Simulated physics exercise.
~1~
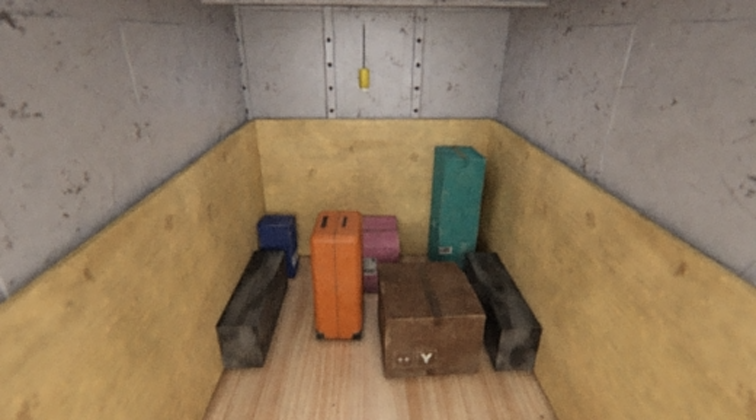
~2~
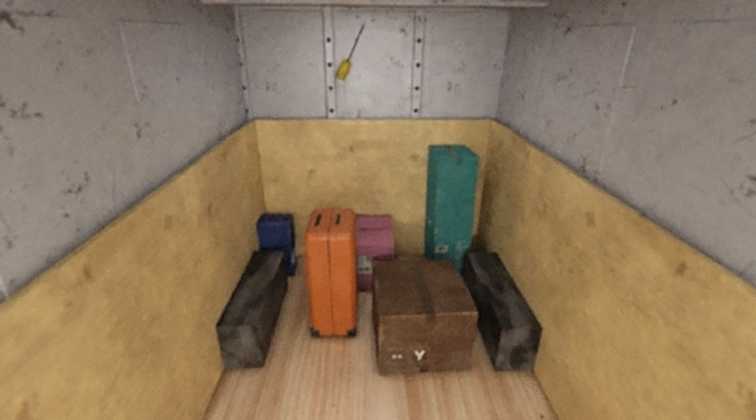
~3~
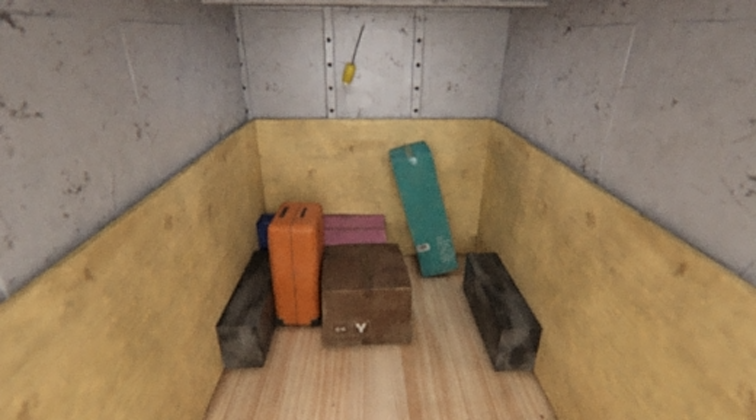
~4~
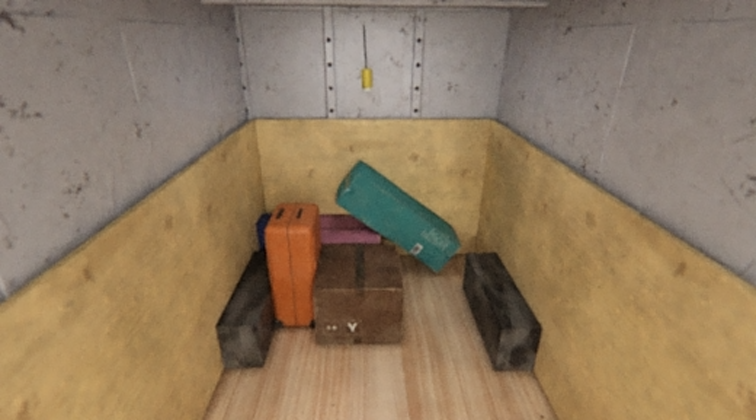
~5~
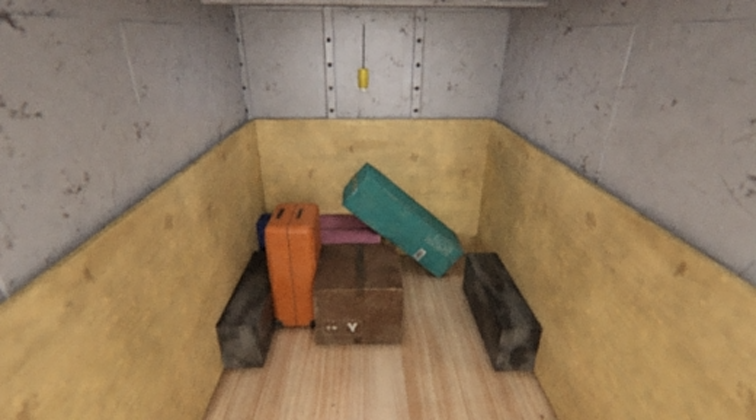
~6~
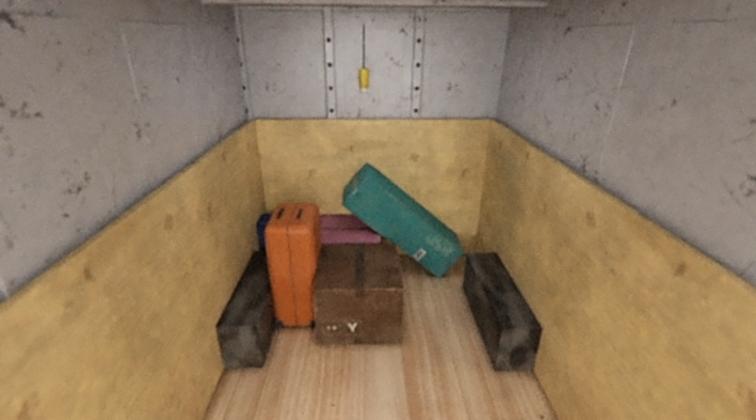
A tall turquoise box stands at the back right of a van's load bay, seen from the rear, with a brown box and an upright orange case in front, pink and blue boxes behind, and dark wheel boxes along both sides. As the yellow hanging lamp swings left, the load shifts slightly left. The brown box and orange case then slide farther left, while the turquoise box starts to lean. It tips left over the pink and brown boxes and settles at a steep slant. The orange case stays upright, and the lamp hangs straight again.
